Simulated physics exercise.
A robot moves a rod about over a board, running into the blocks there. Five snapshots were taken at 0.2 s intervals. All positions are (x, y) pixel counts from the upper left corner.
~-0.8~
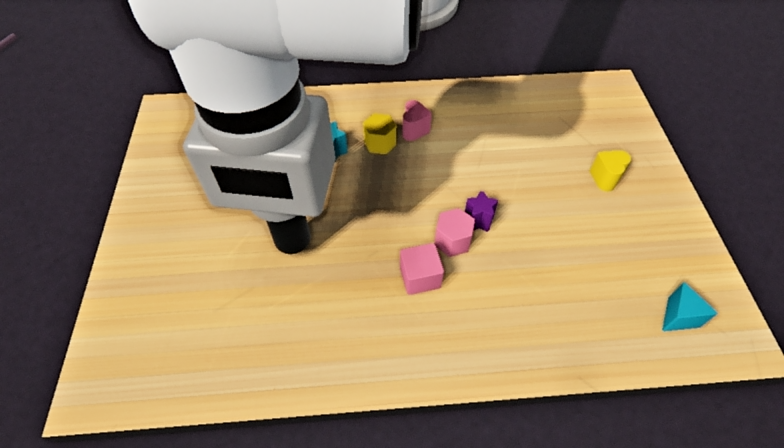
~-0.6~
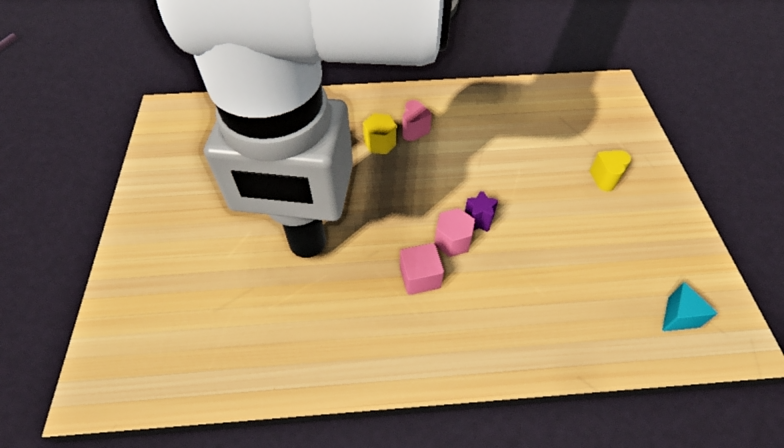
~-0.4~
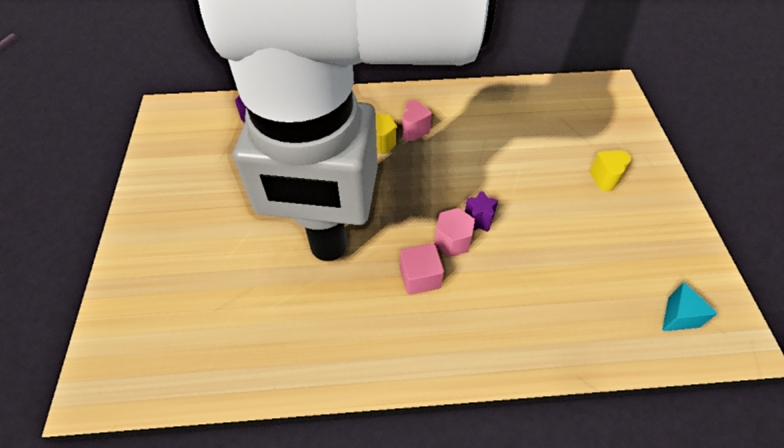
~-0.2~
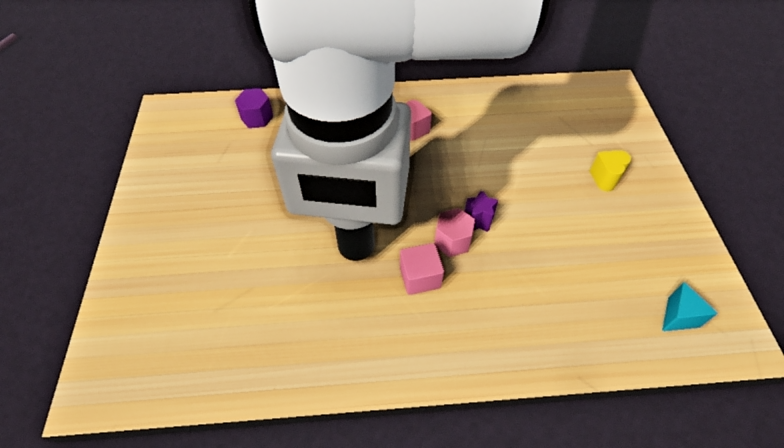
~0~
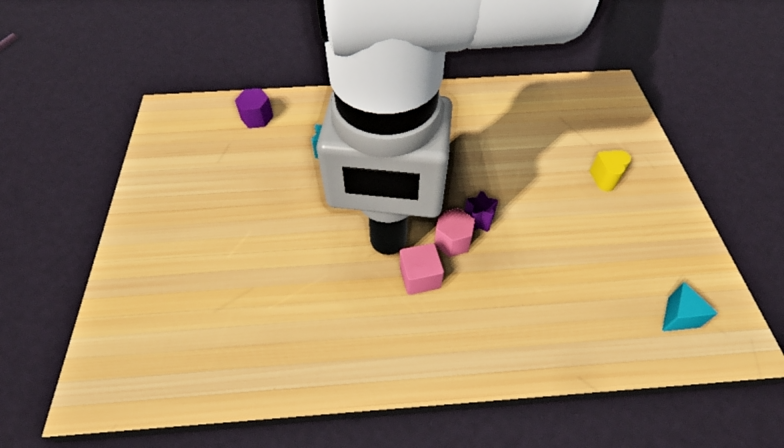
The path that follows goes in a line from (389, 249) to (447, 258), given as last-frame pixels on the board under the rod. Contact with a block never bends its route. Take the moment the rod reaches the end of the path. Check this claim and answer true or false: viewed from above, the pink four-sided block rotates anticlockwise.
The claim does not hold.
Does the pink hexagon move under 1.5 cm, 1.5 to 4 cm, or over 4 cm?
It will move between 1.5 and 4 cm.
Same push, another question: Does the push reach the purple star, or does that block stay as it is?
The result: It moves.
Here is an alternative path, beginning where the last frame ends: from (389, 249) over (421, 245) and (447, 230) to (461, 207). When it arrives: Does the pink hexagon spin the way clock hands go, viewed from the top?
Short answer: Yes.
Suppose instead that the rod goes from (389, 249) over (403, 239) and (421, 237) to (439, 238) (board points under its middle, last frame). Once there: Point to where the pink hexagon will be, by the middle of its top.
Just about (478, 225).
On the path given first. Halfway along, rod at (419, 246); pink four-sided block at (430, 268).
At the end, rod at (448, 250); pink four-sided block at (434, 273), turned 20° clockwise; pink hexagon at (479, 221), turned 25° anticlockwise; purple star at (490, 196), turned 20° anticlockwise.
